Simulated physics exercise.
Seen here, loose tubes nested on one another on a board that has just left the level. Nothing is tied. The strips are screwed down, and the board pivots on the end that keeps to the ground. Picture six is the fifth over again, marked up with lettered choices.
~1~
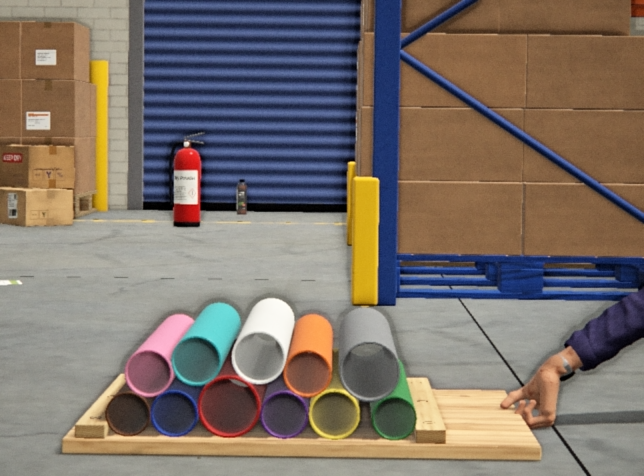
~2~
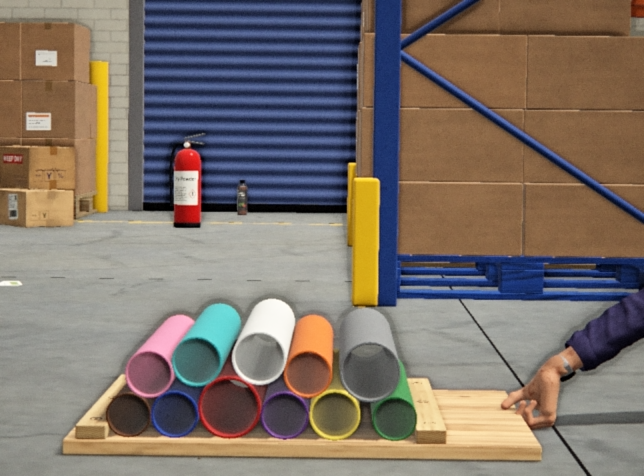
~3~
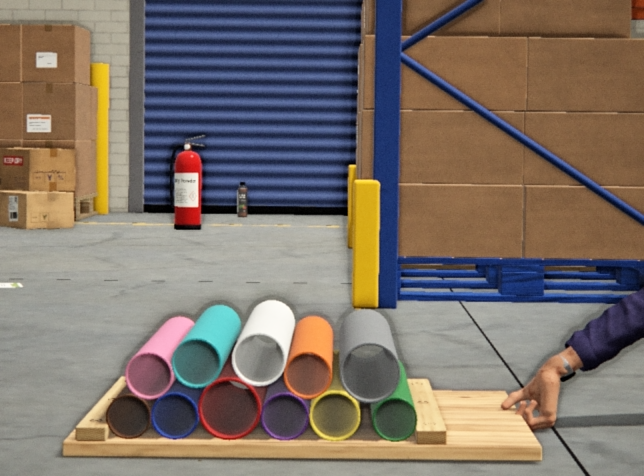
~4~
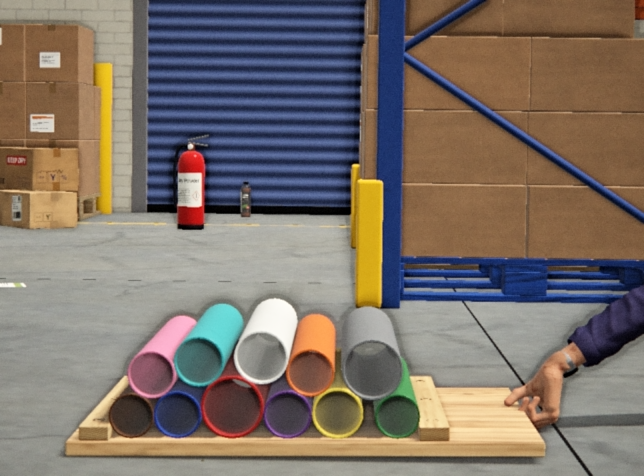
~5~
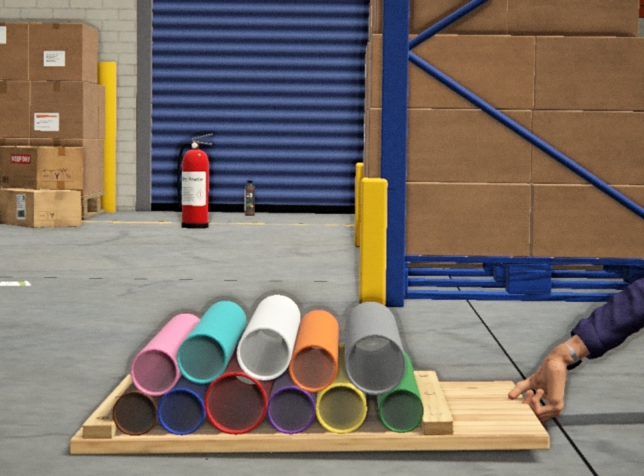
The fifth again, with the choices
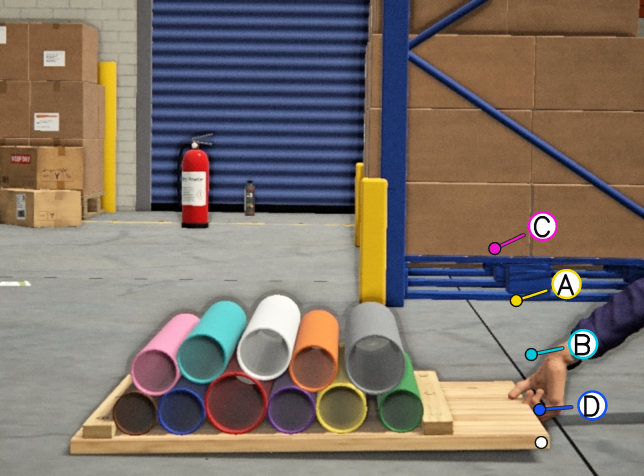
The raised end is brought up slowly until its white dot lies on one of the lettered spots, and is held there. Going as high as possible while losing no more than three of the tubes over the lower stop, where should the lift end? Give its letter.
The highest mark that will do is C.
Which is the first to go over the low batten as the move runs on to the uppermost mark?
First is the pink one.
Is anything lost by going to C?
Yes, at C.
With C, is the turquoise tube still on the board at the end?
The turquoise tube: No.
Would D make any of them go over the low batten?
No, at D.
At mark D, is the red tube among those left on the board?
Yes.
On the copy, A at (516, 300); B at (531, 355); C at (495, 249); D at (540, 409); the white dot at (541, 443).
On C. First, board at 16°.
Then, board at 26°.
Finally, board at 26°, two over the low batten (pink, turquoise).
By contrast, A two over the low batten (pink, turquoise); B none over the low batten; D none over the low batten.
